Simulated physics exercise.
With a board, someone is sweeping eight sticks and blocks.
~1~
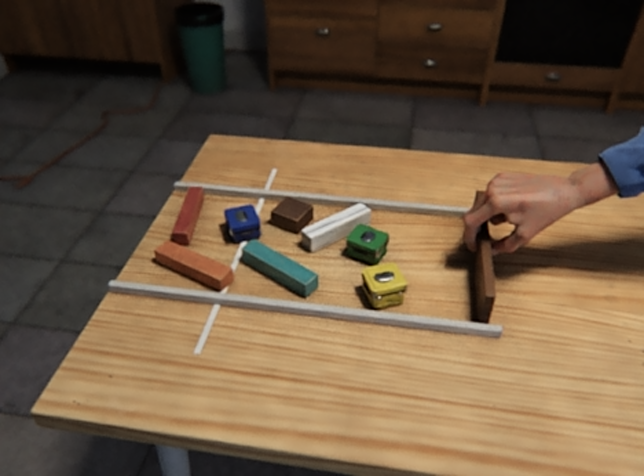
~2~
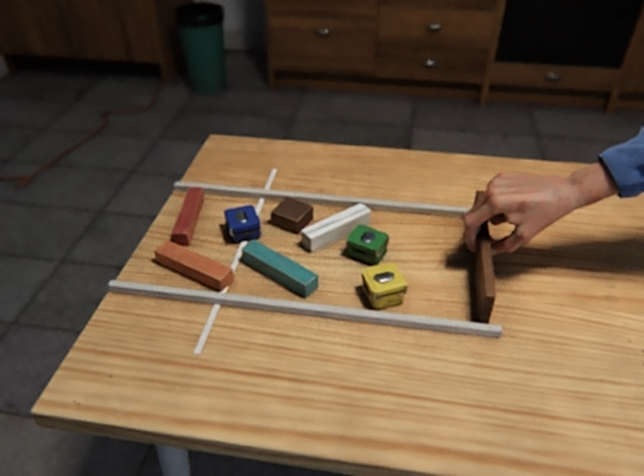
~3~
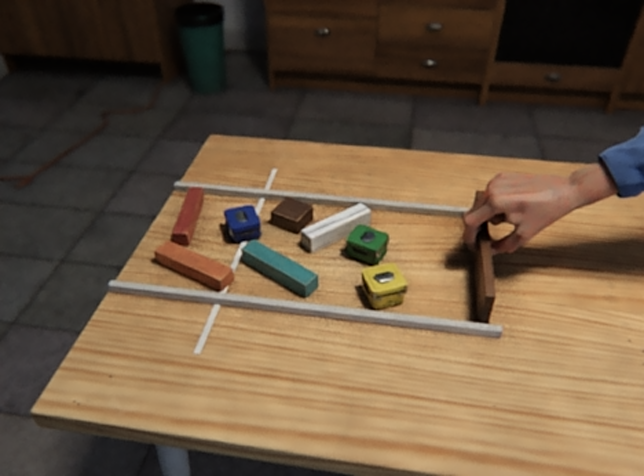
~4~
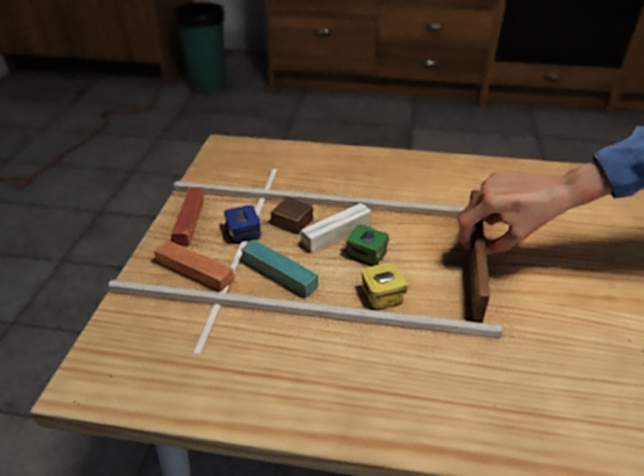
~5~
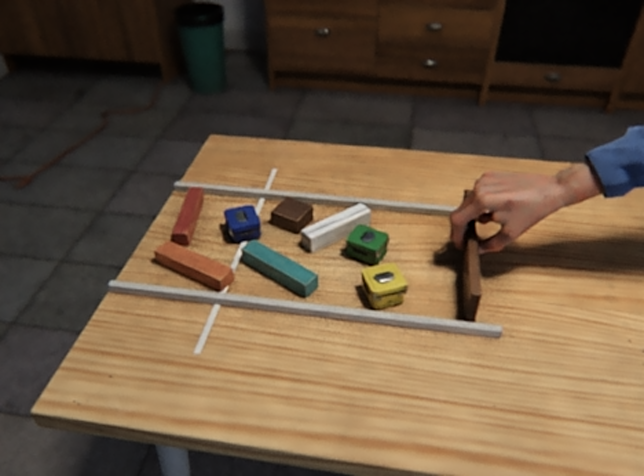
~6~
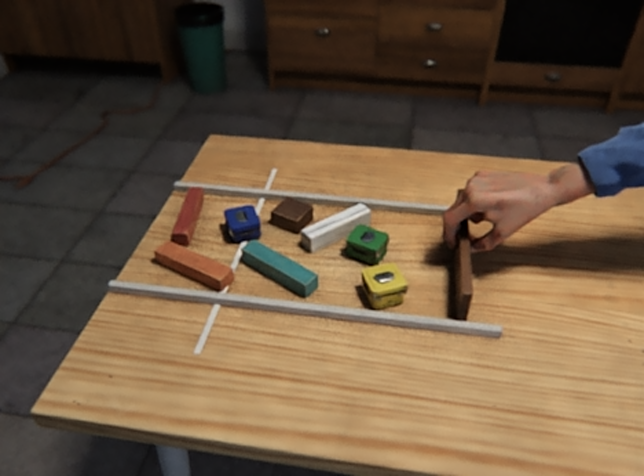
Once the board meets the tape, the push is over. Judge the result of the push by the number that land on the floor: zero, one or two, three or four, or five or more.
Turns out no piece gets pushed past the edge and drops.
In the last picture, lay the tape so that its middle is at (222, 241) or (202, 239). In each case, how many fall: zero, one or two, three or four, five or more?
First tape: Just one or two; second: Three to four.
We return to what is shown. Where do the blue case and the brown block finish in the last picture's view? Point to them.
The blue case at (191, 213), the brown block at (223, 201).
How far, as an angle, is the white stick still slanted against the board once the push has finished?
About 35° out of line.
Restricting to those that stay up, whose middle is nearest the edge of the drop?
That's the red bar.
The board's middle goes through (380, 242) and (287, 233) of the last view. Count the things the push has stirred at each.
First 2, then 7.
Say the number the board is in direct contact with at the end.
Contact count: 3.
Soon after, none off yet; red bar at rest near (189, 215); orange bar at rest near (194, 265); blue case at rest near (243, 225).
In the end, the number that fall off is zero.
